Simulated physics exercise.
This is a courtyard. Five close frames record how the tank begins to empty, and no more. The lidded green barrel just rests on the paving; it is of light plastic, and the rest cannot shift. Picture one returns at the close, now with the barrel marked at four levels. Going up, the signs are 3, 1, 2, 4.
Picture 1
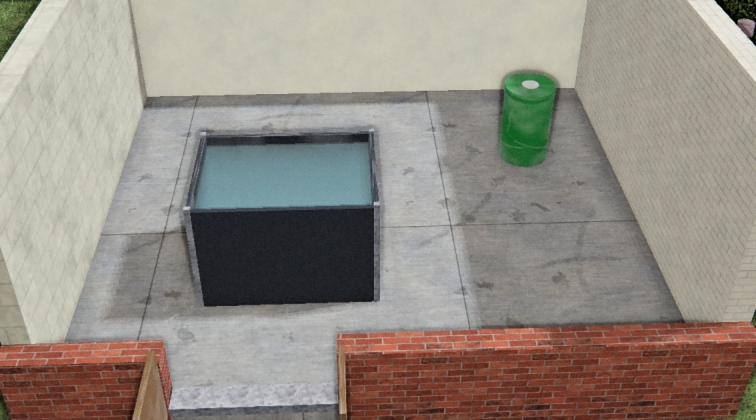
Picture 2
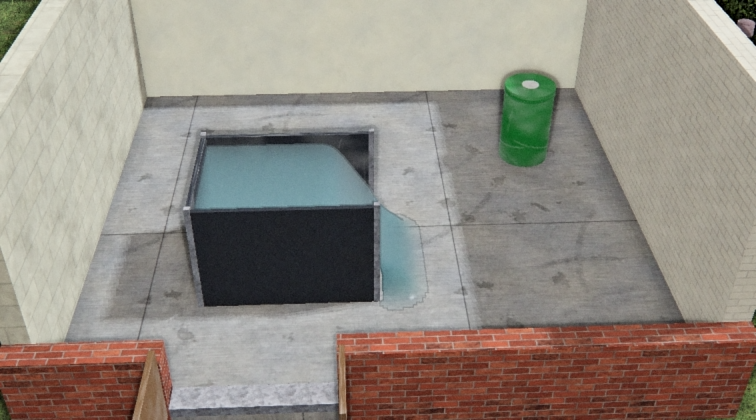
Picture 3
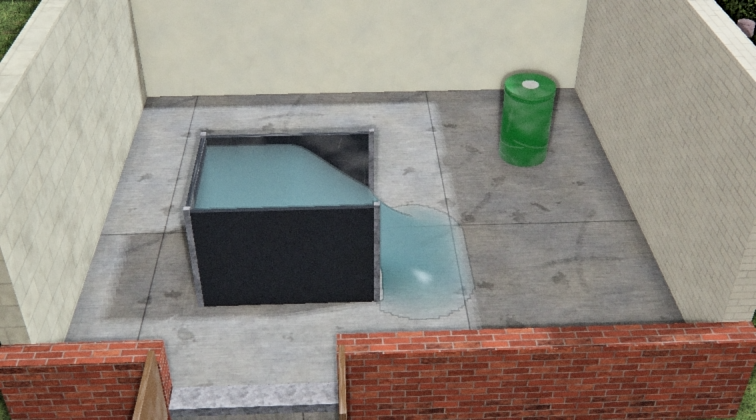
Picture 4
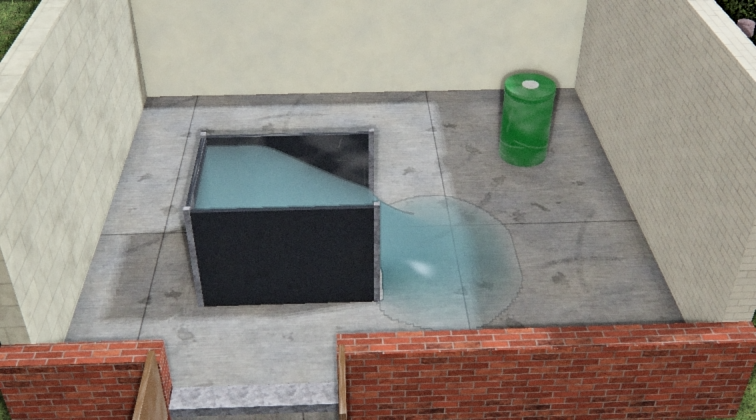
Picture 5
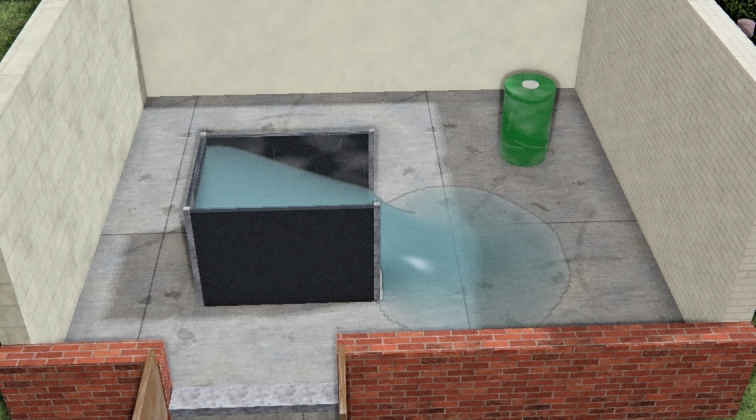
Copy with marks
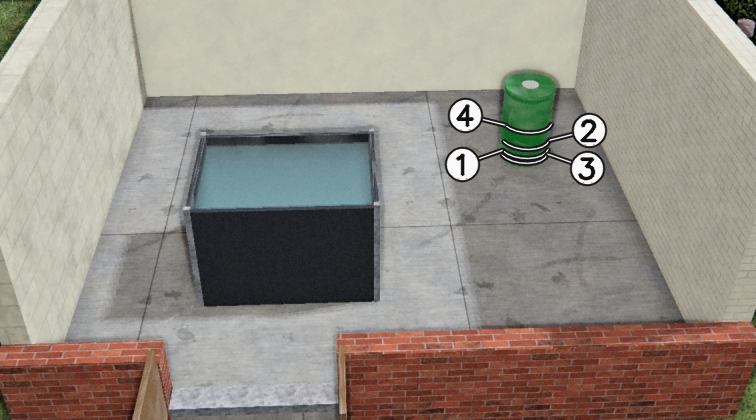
In the video, a dark tank full of water stands in a walled courtyard with a green barrel to its right; water pours from the tank's right side and spreads across the paved ground in a widening rounded pool.
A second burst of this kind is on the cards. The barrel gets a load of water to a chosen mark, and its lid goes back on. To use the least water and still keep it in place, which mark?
Choose 2.
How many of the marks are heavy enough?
Two of the four.
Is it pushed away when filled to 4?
No, not at all.
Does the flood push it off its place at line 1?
Yes, that goes wrong.
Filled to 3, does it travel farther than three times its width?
Yes, it does.
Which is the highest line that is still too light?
Line 1.
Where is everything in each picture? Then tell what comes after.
Lid of the green barrel at (530, 85); tank full, its middle at (286, 176); open gate at (251, 341).
Water covers 2 % of the ground and is seen nearest the barrel at (404, 220).
Water covers 5 % of the ground and is seen nearest the barrel at (447, 218).
Water covers 9 % of the ground and is seen nearest the barrel at (469, 206).
Lid of the green barrel at (530, 85); water covers 13 % of the ground and is seen nearest the barrel at (471, 190).
On the marked copy, 1 at (528, 158); 2 at (529, 149); 3 at (527, 163); 4 at (531, 133); from the bottom up 3, 1, 2, 4.
If 1 is chosen, it is pushed about 4 times its own width away.
If 2 is chosen, it does not move.
If 3 is chosen, it is pushed about 7 times its own width away.
If 4 is chosen, it does not move.
